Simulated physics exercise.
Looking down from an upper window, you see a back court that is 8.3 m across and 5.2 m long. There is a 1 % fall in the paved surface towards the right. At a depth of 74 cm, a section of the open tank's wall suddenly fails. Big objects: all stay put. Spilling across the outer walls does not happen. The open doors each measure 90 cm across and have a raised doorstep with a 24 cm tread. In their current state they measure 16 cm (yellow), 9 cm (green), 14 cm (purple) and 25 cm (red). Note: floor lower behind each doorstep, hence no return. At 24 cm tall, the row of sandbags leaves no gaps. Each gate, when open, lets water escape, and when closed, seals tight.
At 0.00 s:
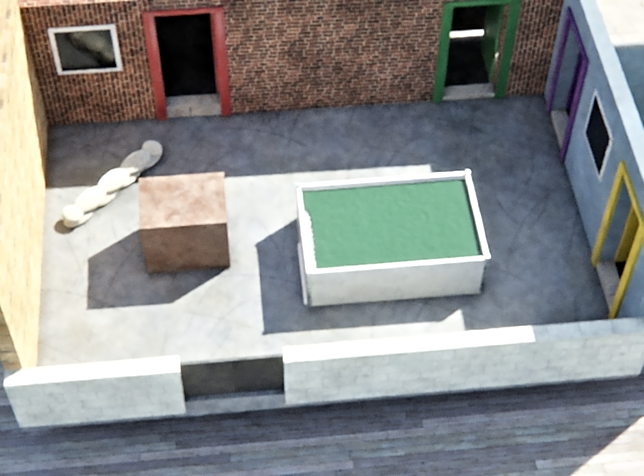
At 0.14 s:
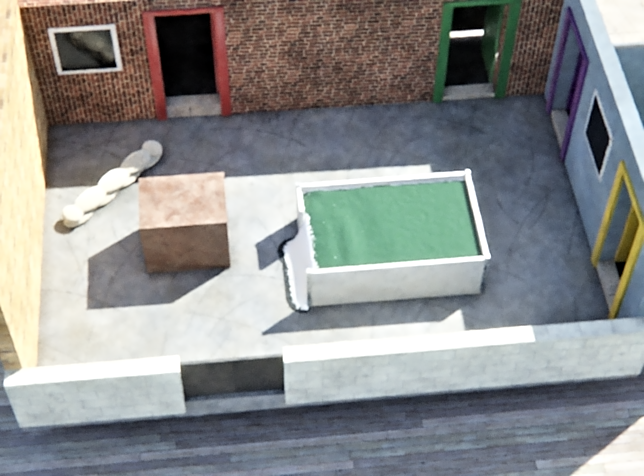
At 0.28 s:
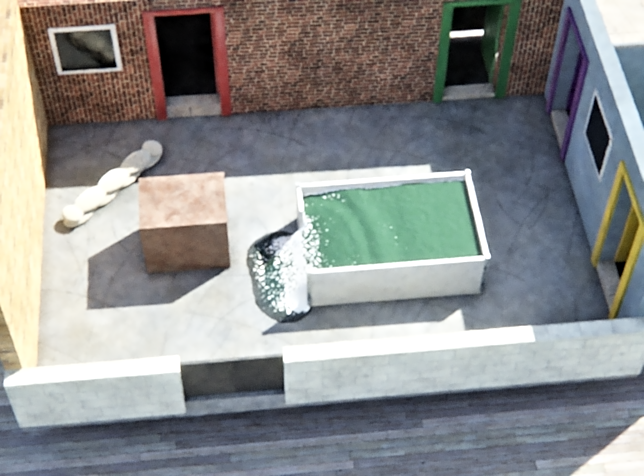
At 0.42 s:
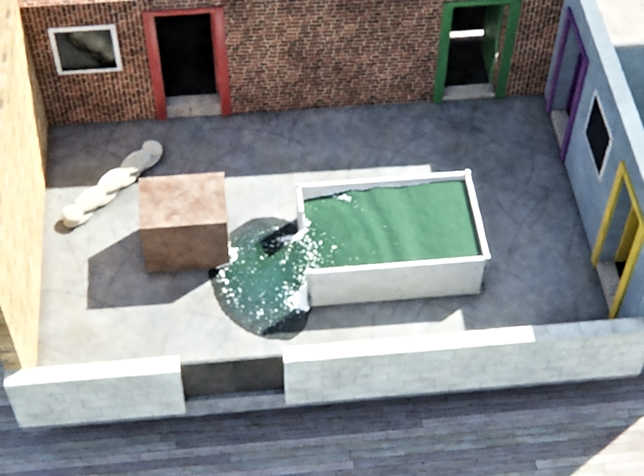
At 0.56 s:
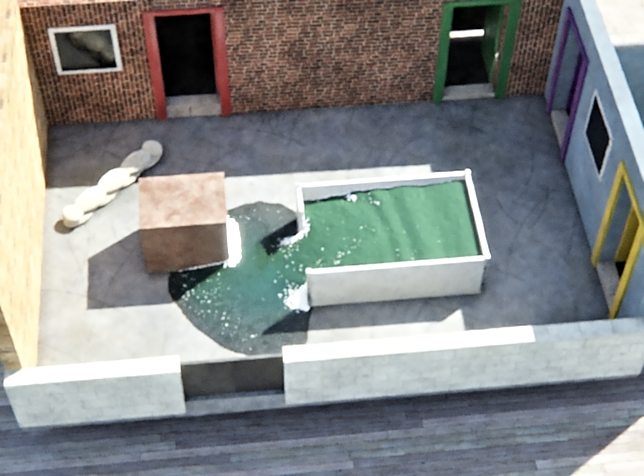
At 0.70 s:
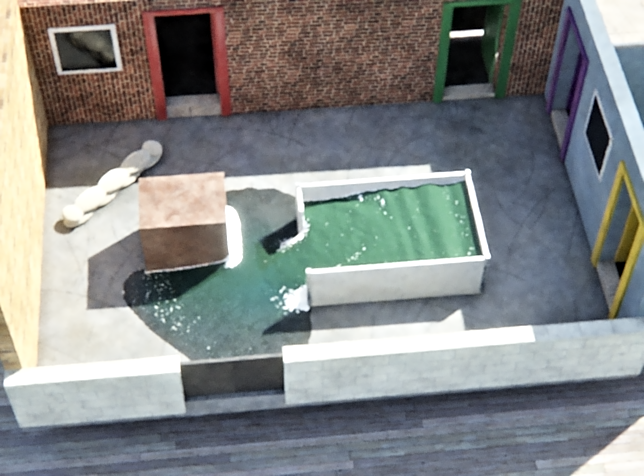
In a walled back court, green water bursts through the left end of an open white tank, foams onto the paving, then spreads leftward around a brown block and forward to the low front wall as the tank's level dips slightly.
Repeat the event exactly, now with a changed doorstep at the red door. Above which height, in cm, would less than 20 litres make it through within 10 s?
Above roughly 8 cm.
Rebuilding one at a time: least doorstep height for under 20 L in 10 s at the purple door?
The purple door needs around 11.5 cm.
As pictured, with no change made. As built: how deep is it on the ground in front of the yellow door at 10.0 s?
9.5 cm.
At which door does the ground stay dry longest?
Last: Yellow.
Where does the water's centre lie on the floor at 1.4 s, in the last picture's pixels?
Around (326, 269).
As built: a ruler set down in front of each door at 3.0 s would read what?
Door by door, in centimetres - yellow 0, green 0, purple 0, red 10.
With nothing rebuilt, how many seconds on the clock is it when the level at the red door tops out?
Near 5.0 seconds.
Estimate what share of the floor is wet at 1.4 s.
Around 30 per cent of the floor.
After 1.4 s water covers 30 % of the floor, deepest (44 cm) near (235, 259); it has not reached the red door.
After 3.0 s water covers 45 % of the floor, deepest (38 cm) near (115, 381); 10 cm at the red door, 0 litres in over its 25 cm doorstep.
After 10.0 s water covers 95 % of the floor, deepest (18 cm) near (560, 357); 7 cm at the red door, 0 litres in over its 25 cm doorstep.
At the red door as built, the water arrived by 1.7 s and peaked near 14 cm at 5.2 s.
With a doorstep of 7 cm, 33 litres would have come in within the 10 s; with 10 cm, 9 litres. So under 20 litres takes about 8 cm.
